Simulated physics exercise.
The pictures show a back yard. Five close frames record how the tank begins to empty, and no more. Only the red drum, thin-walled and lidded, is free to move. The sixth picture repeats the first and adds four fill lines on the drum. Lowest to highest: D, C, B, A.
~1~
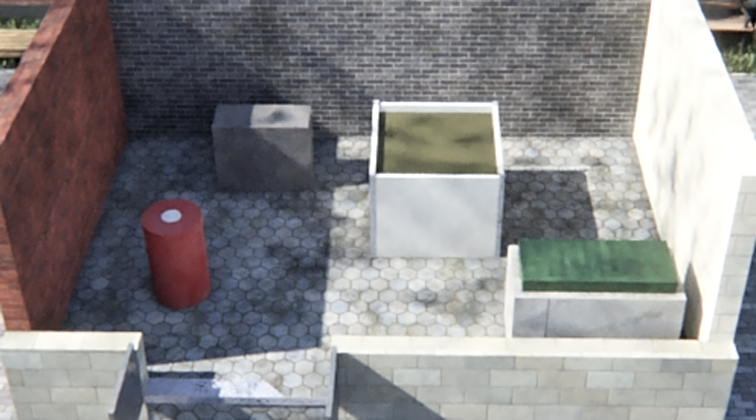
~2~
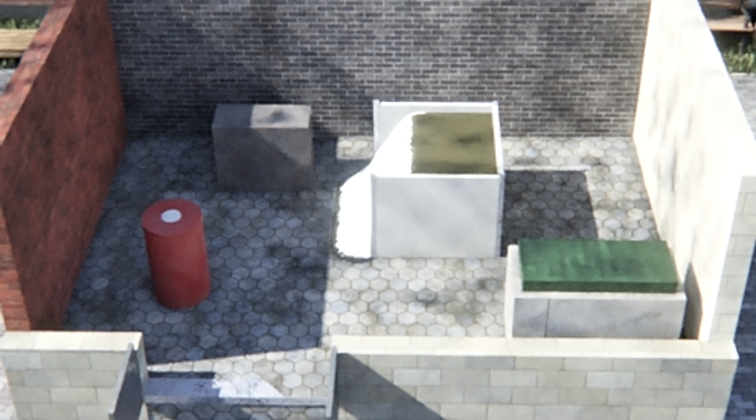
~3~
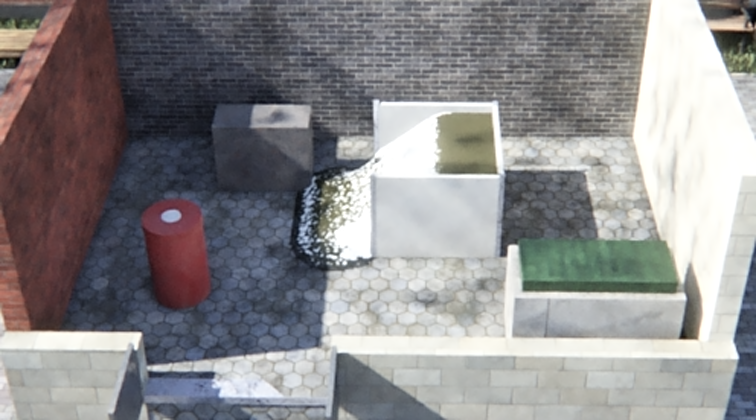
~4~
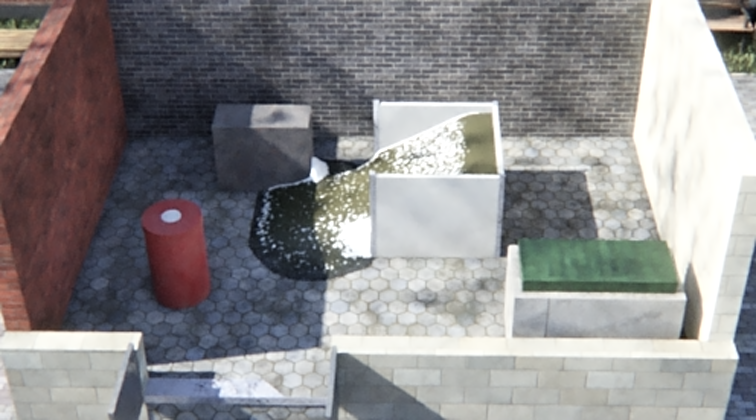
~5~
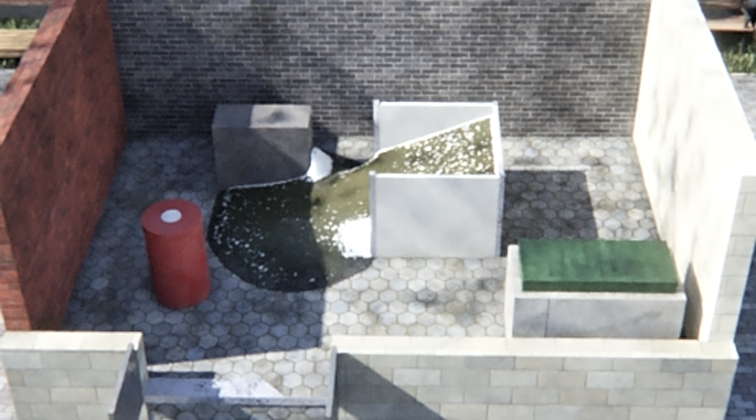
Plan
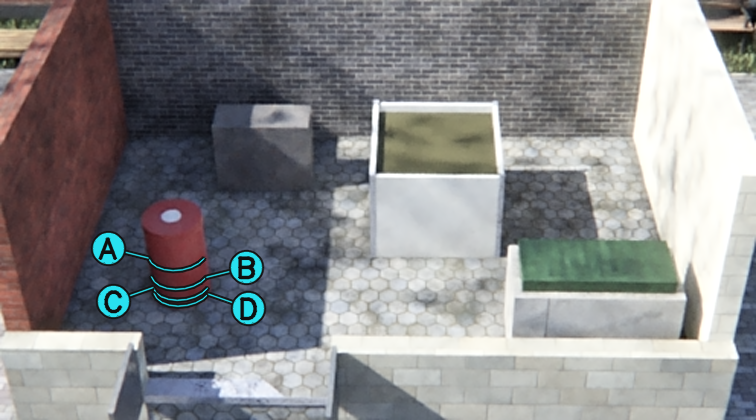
In this clip, water pours out of the left side of a white, open-topped tank in a walled yard and spreads leftward across the paving, past a grey block, while the red drum stands still.
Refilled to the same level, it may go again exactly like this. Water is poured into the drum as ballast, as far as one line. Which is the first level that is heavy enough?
It is A.
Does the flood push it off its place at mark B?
Yes.
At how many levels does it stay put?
One of them.
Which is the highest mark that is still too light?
Here it is mark B.
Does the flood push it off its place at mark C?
Yes.
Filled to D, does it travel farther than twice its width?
Yes.
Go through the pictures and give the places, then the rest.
Lid of the red drum at (173, 216); tank full, its middle at (436, 145); open gate at (237, 338), in the first frame.
In the second frame, 3 % of the ground under water, its edge towards the drum at (338, 243).
In the third frame, 6 % of the ground under water, its edge towards the drum at (297, 243).
In the fourth frame, 10 % of the ground under water, its edge towards the drum at (261, 250).
Lid of the red drum at (173, 216); 14 % of the ground under water, its edge towards the drum at (240, 268), in the fifth frame.
In cyan, A at (173, 270); B at (175, 289); C at (177, 300); D at (177, 306); from the bottom up D, C, B, A.
Choosing A, it does not move.
Choosing B, it is pushed about half its own width away.
Choosing C, it is pushed about 3 times its own width away.
Choosing D, it is pushed about 5 times its own width away.
